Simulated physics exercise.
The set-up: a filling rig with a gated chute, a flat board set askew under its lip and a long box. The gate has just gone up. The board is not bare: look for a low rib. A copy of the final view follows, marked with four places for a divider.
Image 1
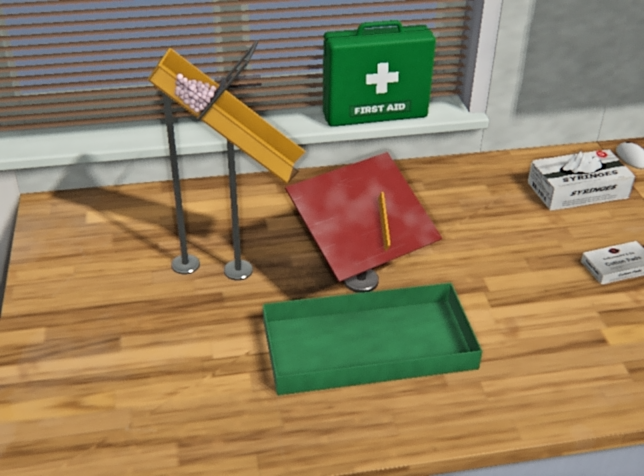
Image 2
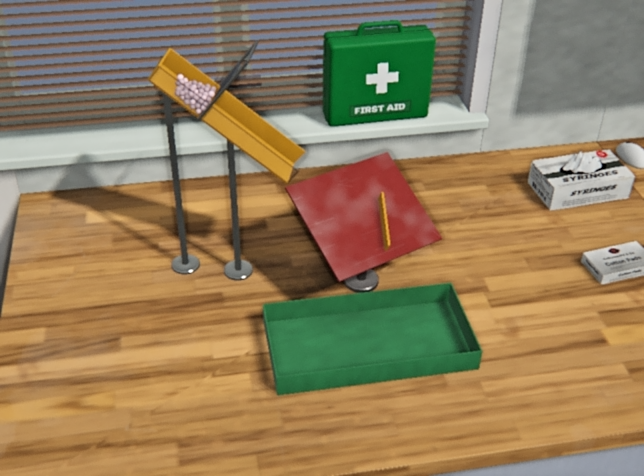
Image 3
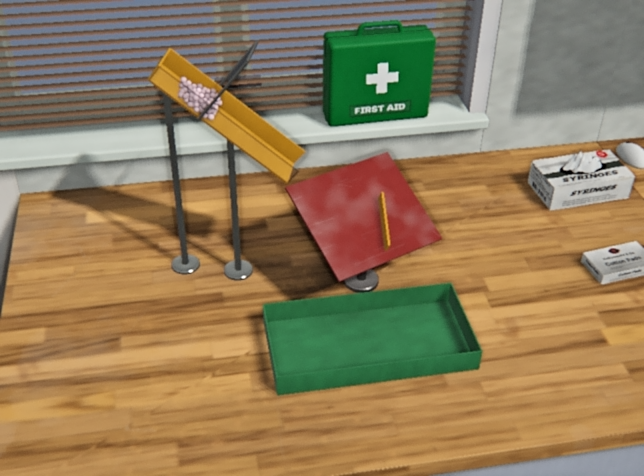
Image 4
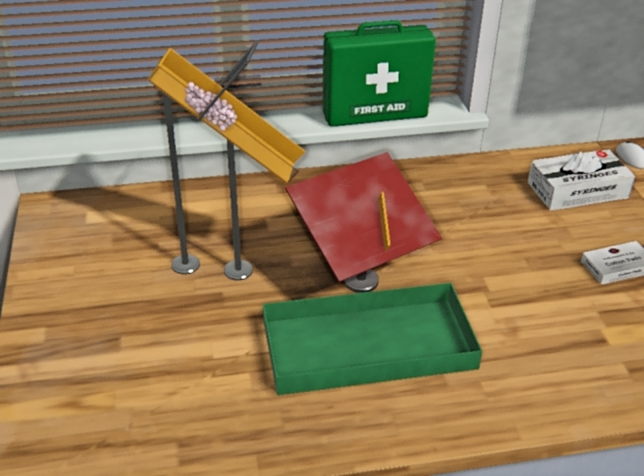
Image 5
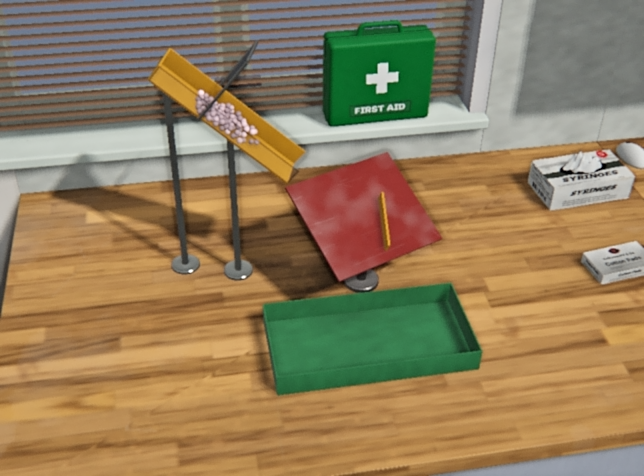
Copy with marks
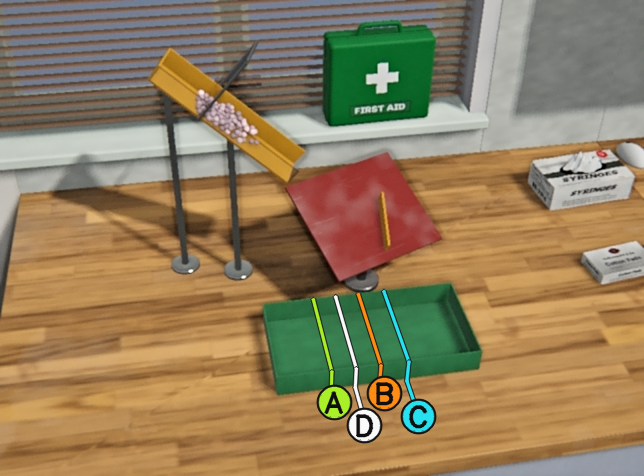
Small pale pink beads sit bunched near the top of a sloping yellow-orange chute on two thin stands, then begin sliding down to the right. They spread a little as they move past the raised dark gate, while the tilted red board and the empty green box below stay still.
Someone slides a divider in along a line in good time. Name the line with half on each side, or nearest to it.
C works best here.
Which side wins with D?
More lands on the right.
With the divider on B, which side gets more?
Right.
On the marked copy, line A crosses the front rim at (331, 370); line B crosses the front rim at (380, 364); line C crosses the front rim at (408, 360); line D crosses the front rim at (356, 367).
With A, of what is caught, none on the left of the divider, all on the right.
With B, of what is caught, a small part on the left of the divider, nearly all on the right.
With C, of what is caught, about two thirds on the left of the divider, about a third on the right.
With D, of what is caught, none on the left of the divider, all on the right.
